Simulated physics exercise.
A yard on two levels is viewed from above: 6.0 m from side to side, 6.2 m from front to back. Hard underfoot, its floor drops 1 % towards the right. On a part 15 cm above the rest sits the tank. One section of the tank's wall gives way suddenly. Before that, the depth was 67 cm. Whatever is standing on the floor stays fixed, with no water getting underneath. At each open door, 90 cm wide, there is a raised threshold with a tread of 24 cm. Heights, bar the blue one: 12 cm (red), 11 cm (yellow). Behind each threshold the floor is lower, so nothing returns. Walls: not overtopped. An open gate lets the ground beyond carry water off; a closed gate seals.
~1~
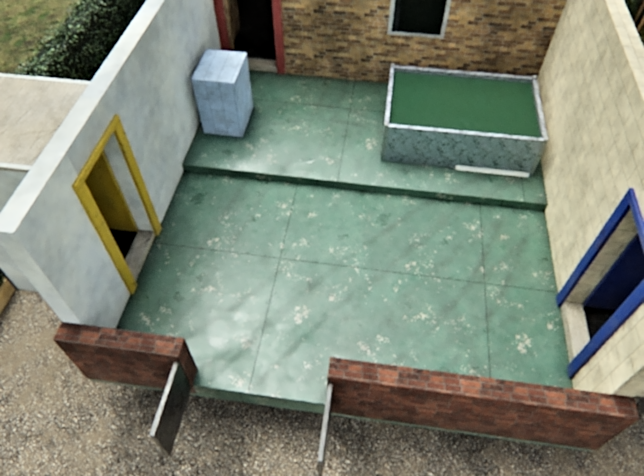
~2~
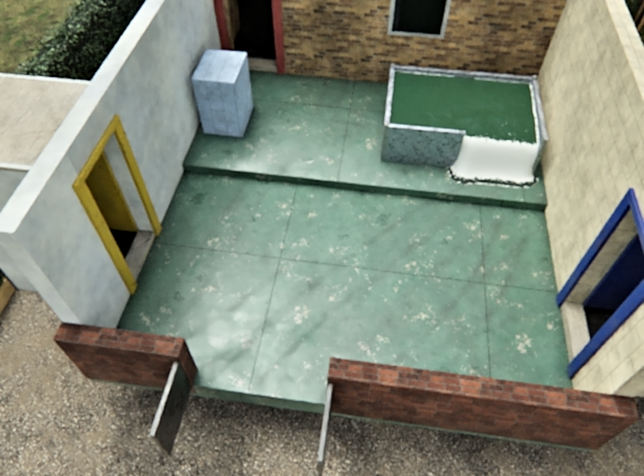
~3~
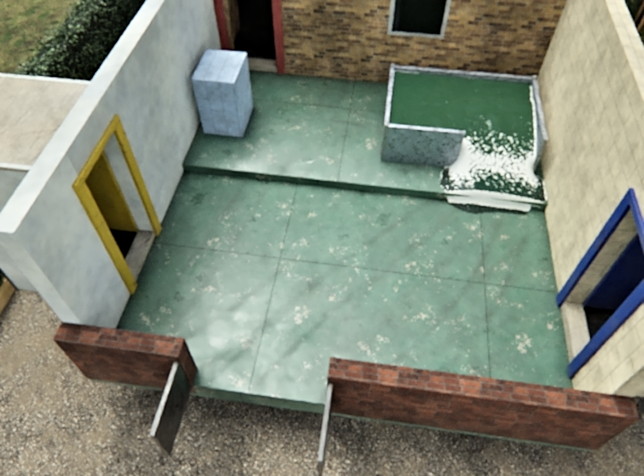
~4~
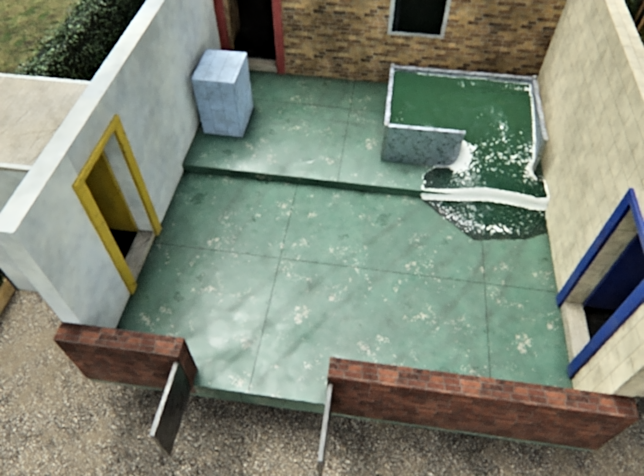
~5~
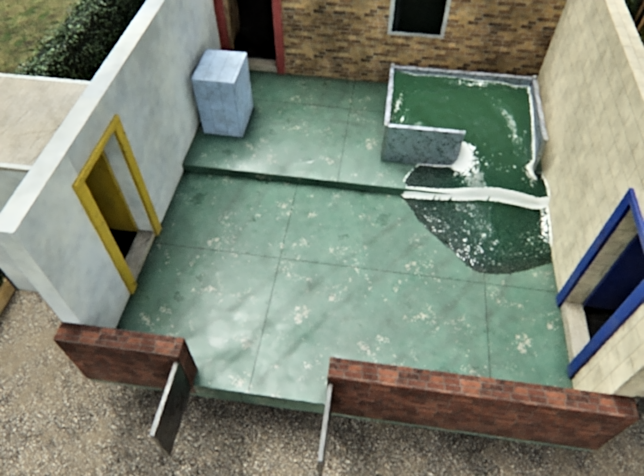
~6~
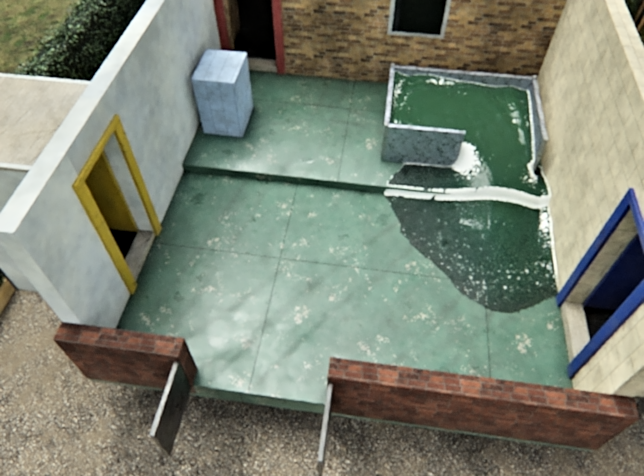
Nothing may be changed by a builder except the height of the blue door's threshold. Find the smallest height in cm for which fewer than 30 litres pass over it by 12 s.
I would say 17 cm.
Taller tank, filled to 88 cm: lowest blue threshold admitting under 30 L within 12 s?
Something near 24 cm should do.
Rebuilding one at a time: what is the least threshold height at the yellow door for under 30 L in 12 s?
At the yellow door you'd want roughly 11.5 cm.
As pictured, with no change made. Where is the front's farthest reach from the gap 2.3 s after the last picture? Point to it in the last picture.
Somewhere near the pixel (200, 367).
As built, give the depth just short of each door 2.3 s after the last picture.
Red door: 0 cm; blue door: 19 cm; yellow door: 0 cm.
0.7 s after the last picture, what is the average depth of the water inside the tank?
On average, around 43 cm.
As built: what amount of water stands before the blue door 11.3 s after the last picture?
Depth: Near 12.5 cm.
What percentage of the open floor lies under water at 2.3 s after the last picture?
Wet share: Around 40 %.
Then, 0.7 s after the last picture water covers 30 % of the floor, deepest (44 cm) near (575, 420); 15 cm at the blue door, 0 litres in over its 16 cm threshold.
Then, 2.3 s after the last picture water covers 40 % of the floor, deepest (35 cm) near (545, 415); 19 cm at the blue door, 1 litre in over its 16 cm threshold.
Then, 11.3 s after the last picture water covers 70 % of the floor, deepest (18 cm) near (575, 420); 13 cm at the blue door, 36 litres in over its 16 cm threshold.
At the blue door as built, the water peaked near 21 cm, 3.9 s after the last picture.
With a threshold of 14 cm, 51 litres would have come in within the 12 s; with 19 cm, 20 litres. So under 30 litres takes about 17 cm.
